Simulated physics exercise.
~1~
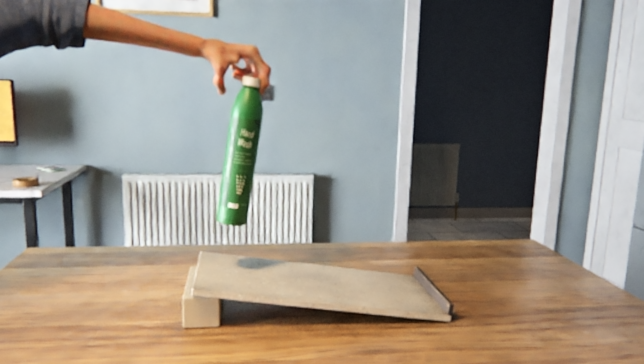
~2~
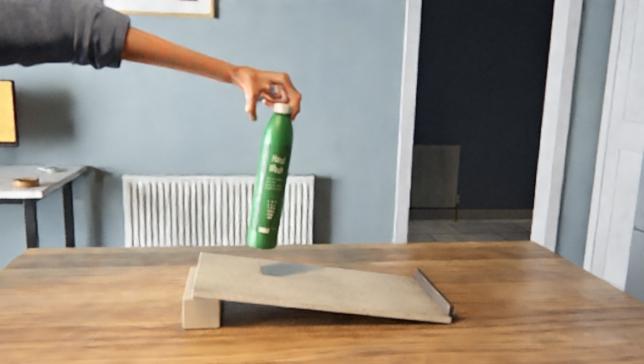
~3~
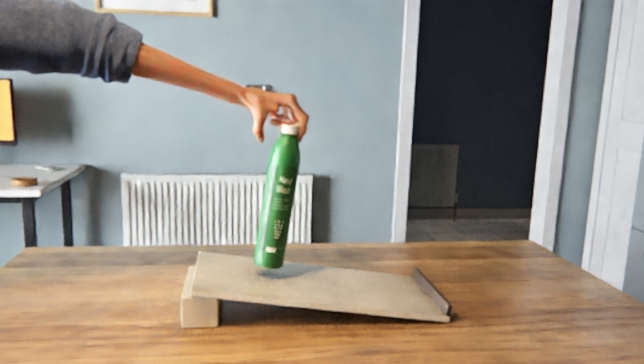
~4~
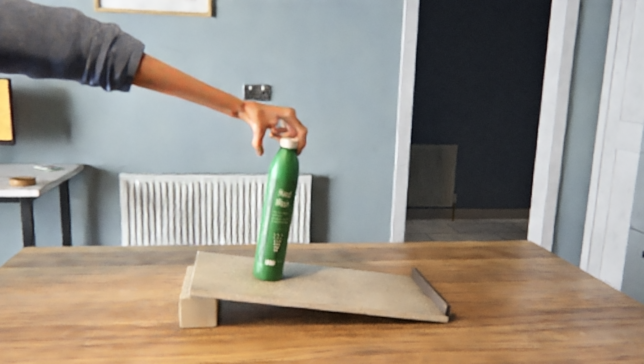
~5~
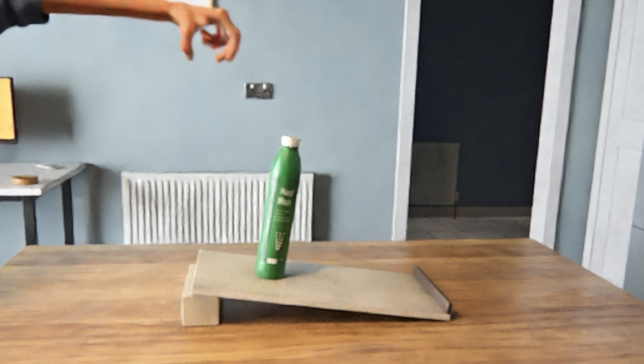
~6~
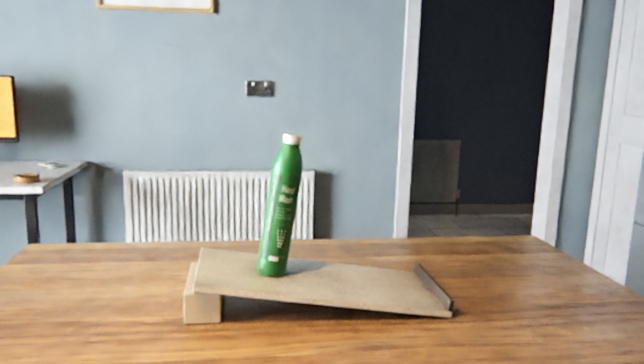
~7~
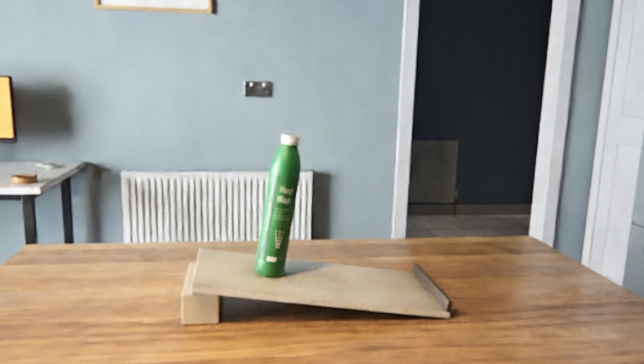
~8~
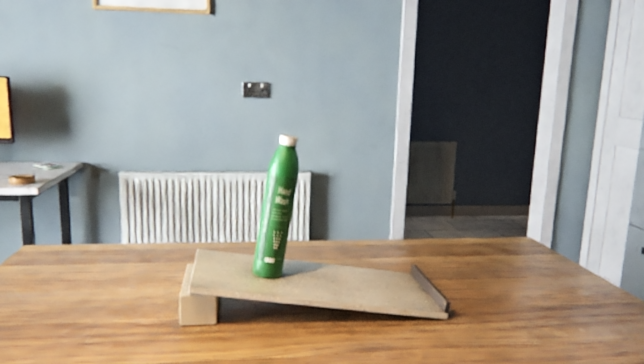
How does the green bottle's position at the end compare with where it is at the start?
At the start the green bottle is held in the air above the board, and at the end it stands on the sloping board, lower and a little farther to the right.
